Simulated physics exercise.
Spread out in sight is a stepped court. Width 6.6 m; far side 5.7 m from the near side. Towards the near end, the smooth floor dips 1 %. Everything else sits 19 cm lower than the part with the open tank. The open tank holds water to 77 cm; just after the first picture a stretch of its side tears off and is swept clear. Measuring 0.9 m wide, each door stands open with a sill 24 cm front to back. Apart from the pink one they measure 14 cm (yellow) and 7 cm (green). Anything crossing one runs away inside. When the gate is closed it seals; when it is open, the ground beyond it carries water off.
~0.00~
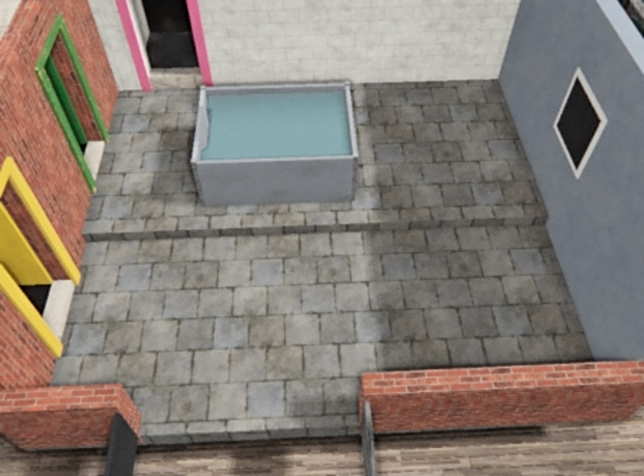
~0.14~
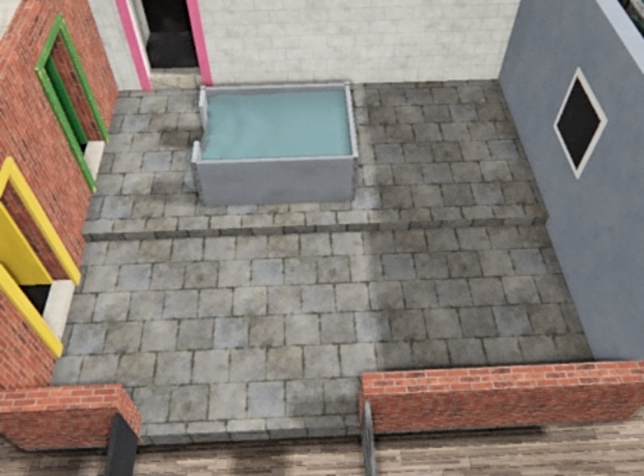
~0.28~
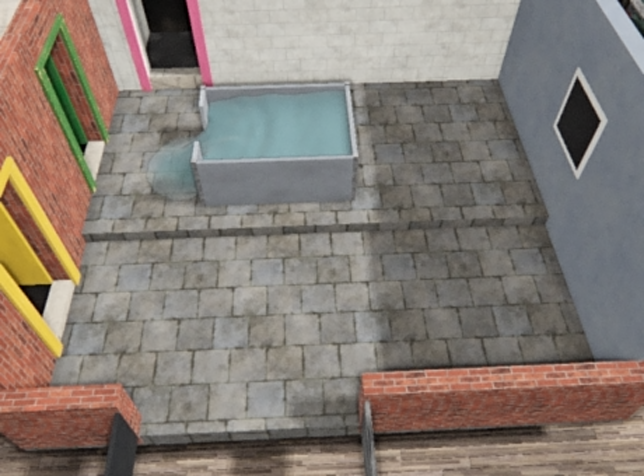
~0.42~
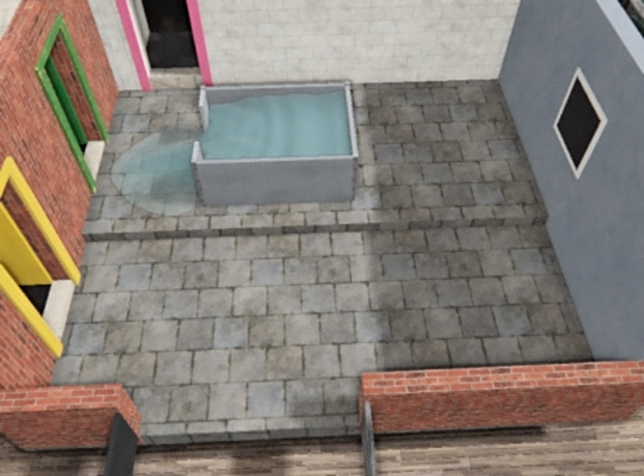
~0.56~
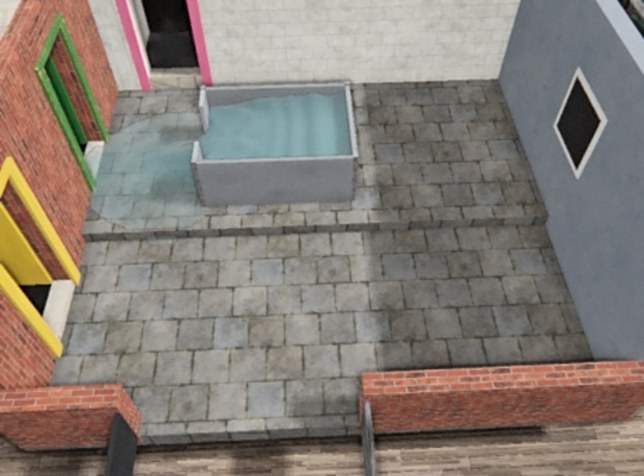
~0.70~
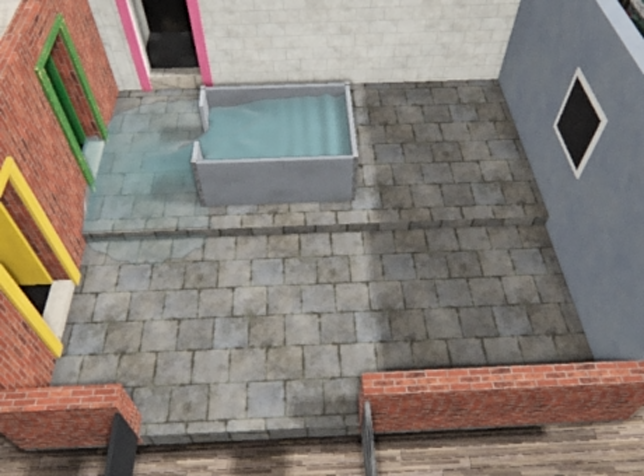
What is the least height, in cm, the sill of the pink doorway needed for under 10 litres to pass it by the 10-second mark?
About 9.5 cm.
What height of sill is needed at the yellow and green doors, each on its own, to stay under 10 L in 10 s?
Roughly 6.5 cm for the yellow door and roughly 37 cm for the green door.
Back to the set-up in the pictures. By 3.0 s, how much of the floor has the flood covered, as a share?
Wet share: Near 35 %.
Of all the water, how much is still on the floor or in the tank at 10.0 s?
Something like 62 per cent of it remains.
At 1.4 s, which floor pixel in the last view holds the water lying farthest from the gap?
Look about (54, 375) in the last picture.
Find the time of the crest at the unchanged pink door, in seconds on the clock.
Peak: Close to 1.8 s.
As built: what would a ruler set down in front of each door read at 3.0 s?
The yellow door has 9 cm, the pink door 11 cm and the green door 21 cm.
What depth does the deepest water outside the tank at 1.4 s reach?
Max depth: Around 40 cm.
After 1.4 s water covers 15 % of the floor, deepest (40 cm) near (119, 94); 4 cm at the pink door, 0 litres in over its 25 cm sill.
After 3.0 s water covers 35 % of the floor, deepest (26 cm) near (43, 419); 11 cm at the pink door, 0 litres in over its 25 cm sill.
After 10.0 s water covers 85 % of the floor, deepest (10 cm) near (43, 419); 5 cm at the pink door, 0 litres in over its 25 cm sill.
At the pink door as built, the water arrived by 0.9 s and peaked near 13 cm at 1.8 s.
Run again over the same 10 s with other heights there, 14 litres in over 8.5 cm, 4 litres over 11.5 cm. The limit of 10 litres is kept from about 9.5 cm up.
